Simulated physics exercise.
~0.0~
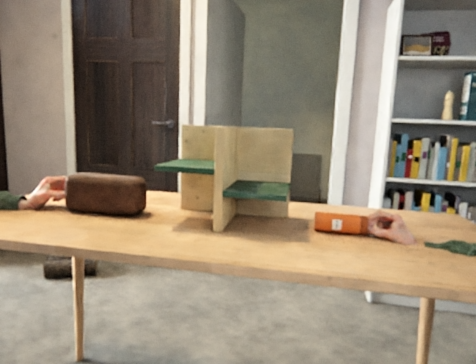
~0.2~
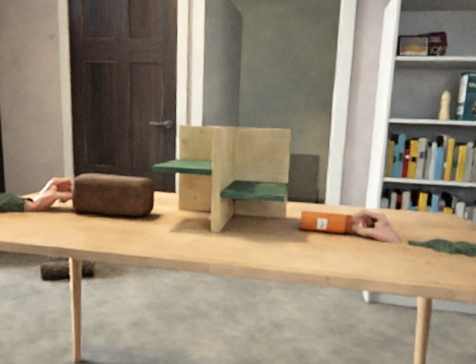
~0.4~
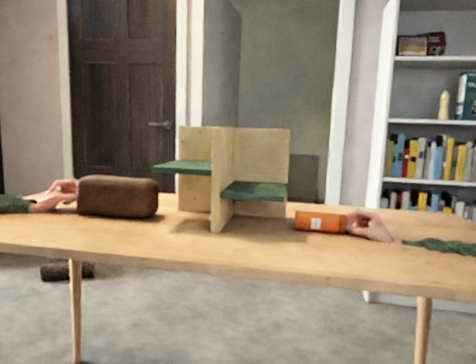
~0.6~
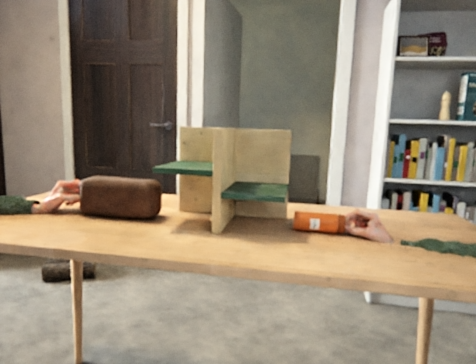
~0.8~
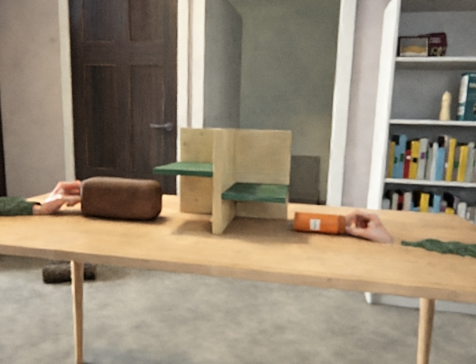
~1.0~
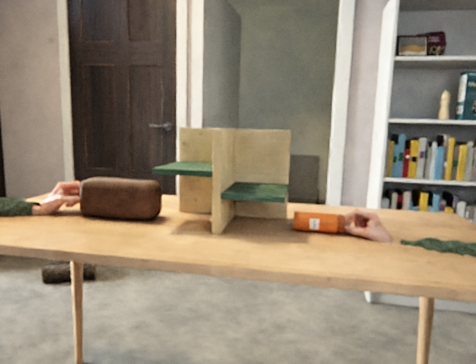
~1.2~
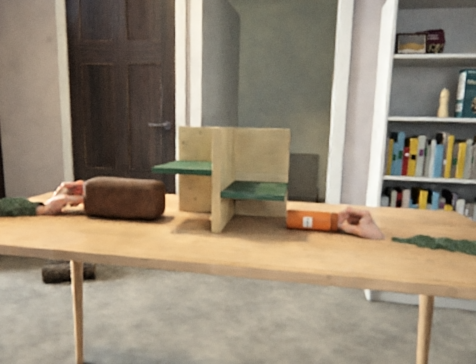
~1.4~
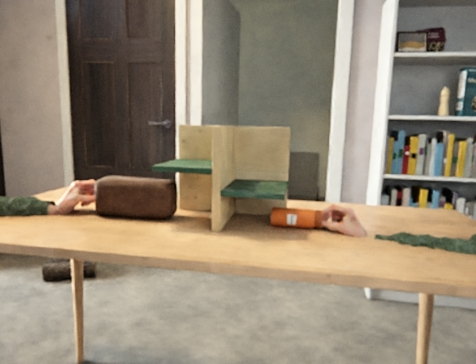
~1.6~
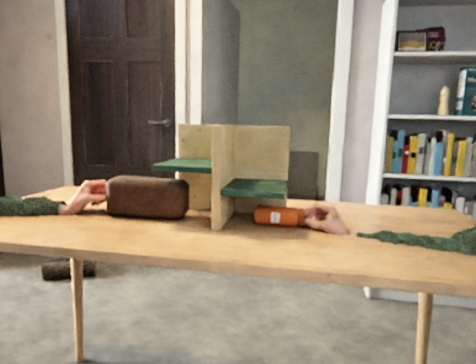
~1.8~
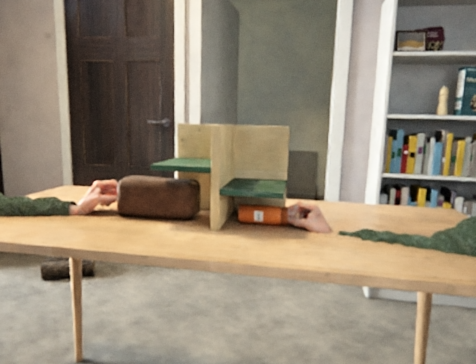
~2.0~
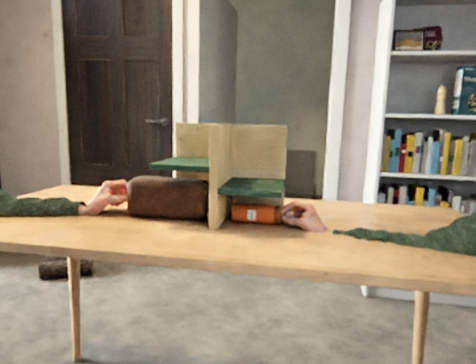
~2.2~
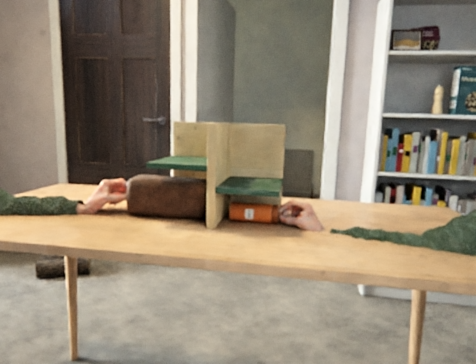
At the start, a brown loaf and an orange shaker lying on its side rest on a wooden table, at either end of a two-sided shelf with green ledges. A hand at the left pushes the loaf right while a hand at the right pushes the shaker left. Both objects pause briefly, then the hands push them on toward the center. The shaker slides under the lower right ledge as the loaf slides under the higher left one. Finally both sit beneath the ledges near the upright divider, with the hands still beside them.
